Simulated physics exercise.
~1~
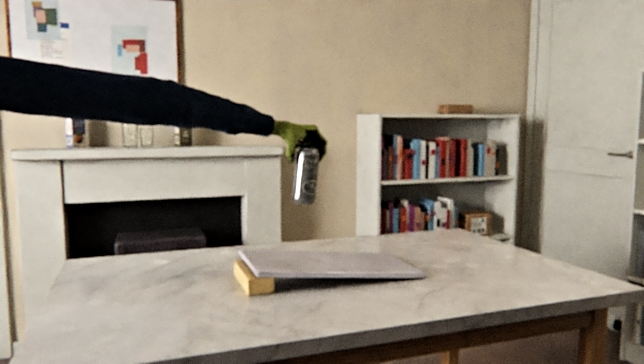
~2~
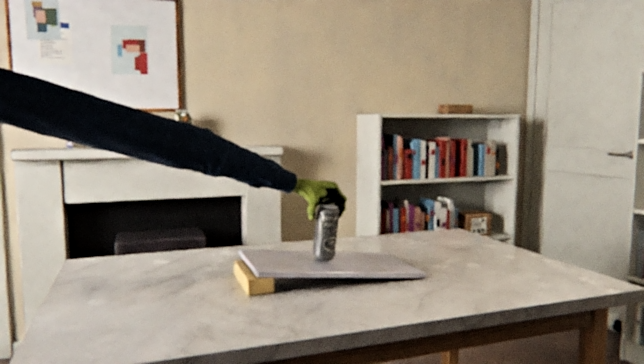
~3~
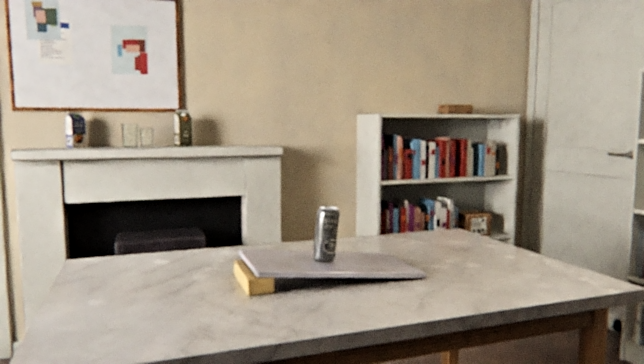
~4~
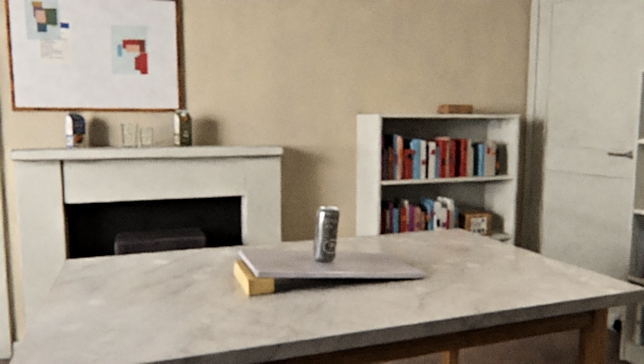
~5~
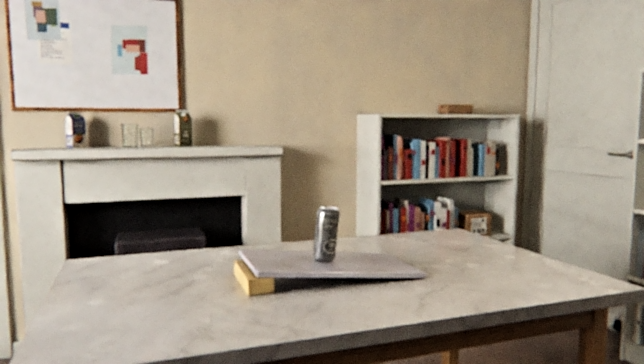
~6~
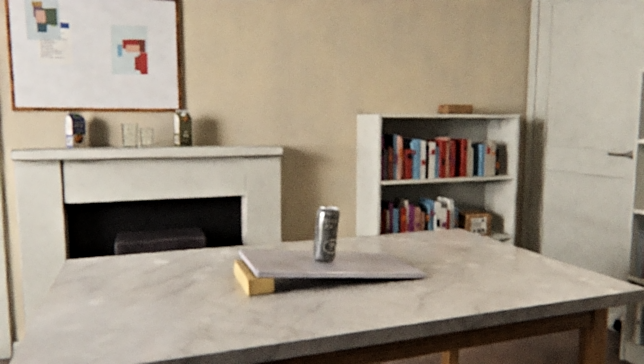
On a marble-topped table in a living room, a gloved hand lowered a grey can upright onto a gently sloping board propped on a yellow block, then let go and withdrew, and the can stayed standing where it was put.
